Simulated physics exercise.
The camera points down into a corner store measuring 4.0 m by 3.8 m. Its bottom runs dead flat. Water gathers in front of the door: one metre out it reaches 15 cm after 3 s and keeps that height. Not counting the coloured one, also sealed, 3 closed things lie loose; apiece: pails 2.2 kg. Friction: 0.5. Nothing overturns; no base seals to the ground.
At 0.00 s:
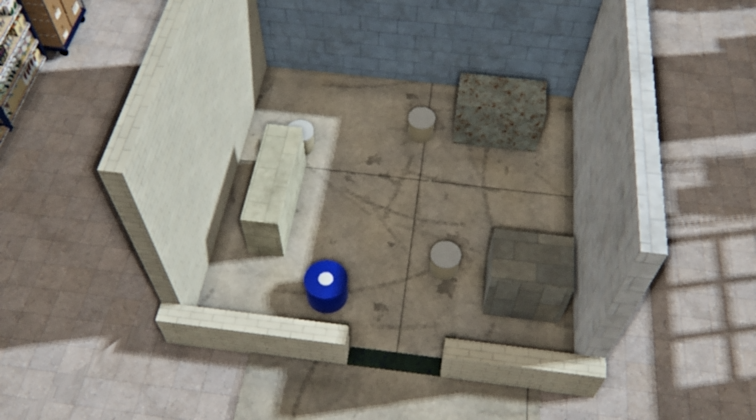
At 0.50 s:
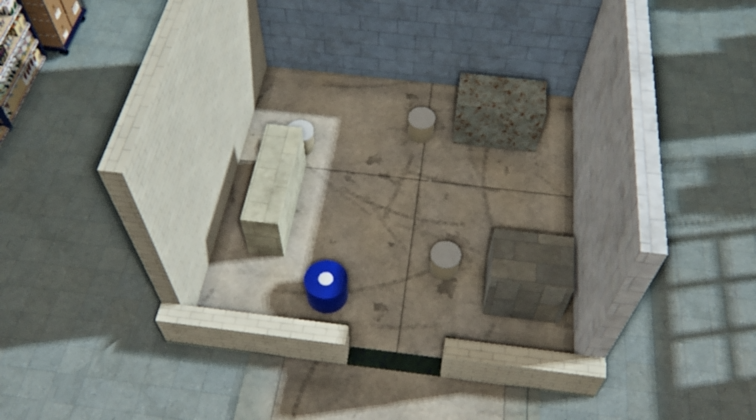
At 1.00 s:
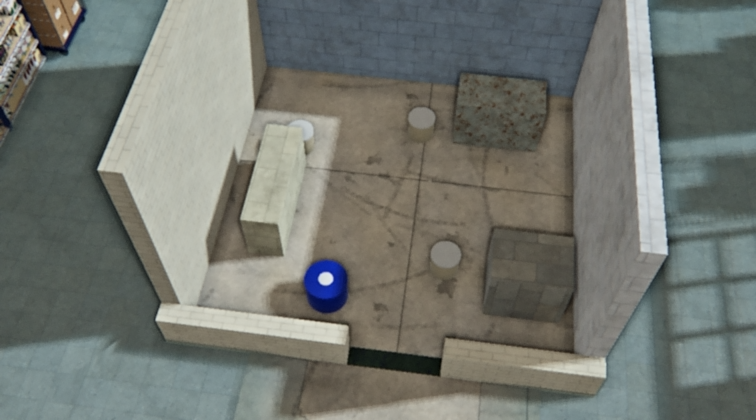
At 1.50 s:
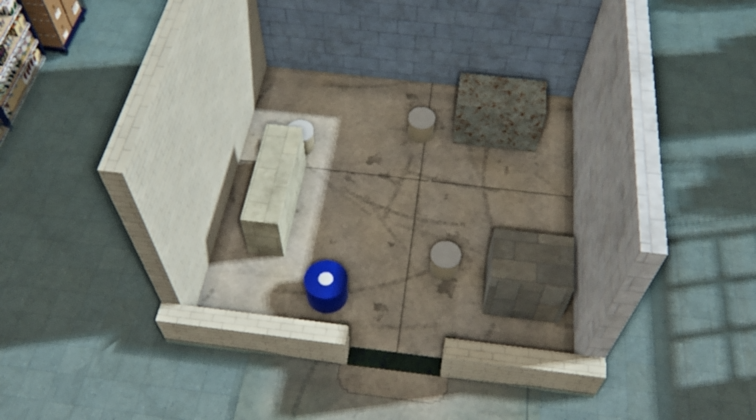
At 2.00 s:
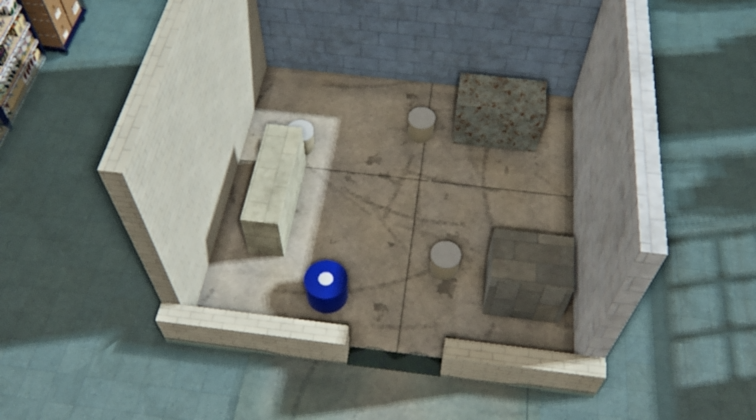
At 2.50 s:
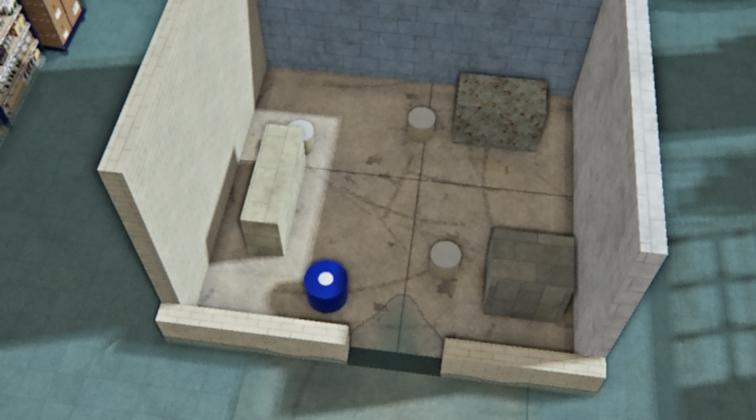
Blue-green water spreads over the paved floor outside a small walled storeroom, seen from high above by a still camera. Inside, a blue tub with a white top sits near the doorway, with three pale round containers, a long cream block at left and two darker blocks at right. The water closes over the strip before the doorway, then a thin, pointed sheet slips inside, while the objects stay put.
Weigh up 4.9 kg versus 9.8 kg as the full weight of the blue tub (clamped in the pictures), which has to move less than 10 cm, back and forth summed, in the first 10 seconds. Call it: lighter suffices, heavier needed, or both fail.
Heavier needed.
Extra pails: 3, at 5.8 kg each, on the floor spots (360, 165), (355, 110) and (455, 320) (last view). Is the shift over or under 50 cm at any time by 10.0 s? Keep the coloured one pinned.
Spot one stays inside, spot two stays inside, spot three stays inside.
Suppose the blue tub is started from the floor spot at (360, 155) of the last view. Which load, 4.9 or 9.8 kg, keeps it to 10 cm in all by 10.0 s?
Result: Heavy passes, light fails.
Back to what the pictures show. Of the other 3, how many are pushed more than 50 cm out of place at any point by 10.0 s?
I make it 2.
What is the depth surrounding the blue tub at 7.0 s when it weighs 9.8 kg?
Close to 2 cm deep.
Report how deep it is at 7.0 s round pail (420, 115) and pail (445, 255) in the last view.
Roughly 6 and 5 cm.
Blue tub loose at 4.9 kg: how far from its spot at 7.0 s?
I'd put it at roughly 20 cm.
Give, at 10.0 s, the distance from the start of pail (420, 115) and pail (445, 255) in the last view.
Respectively 40 and 80 cm.
After 3.5 s the blue tub would be 0 cm from its start with 4.9 kg and 0 cm from its start with 9.8 kg; 1 cm of water round it then.
After 4.5 s the blue tub would be 14 cm from its start with 4.9 kg and 0 cm from its start with 9.8 kg; 3 cm of water round it then.
After 7.0 s the blue tub would be 19 cm from its start with 4.9 kg and 0 cm from its start with 9.8 kg; 2 cm of water round it then.
After 10.0 s the blue tub would be 19 cm from its start with 4.9 kg and 0 cm from its start with 9.8 kg; 3 cm of water round it then.
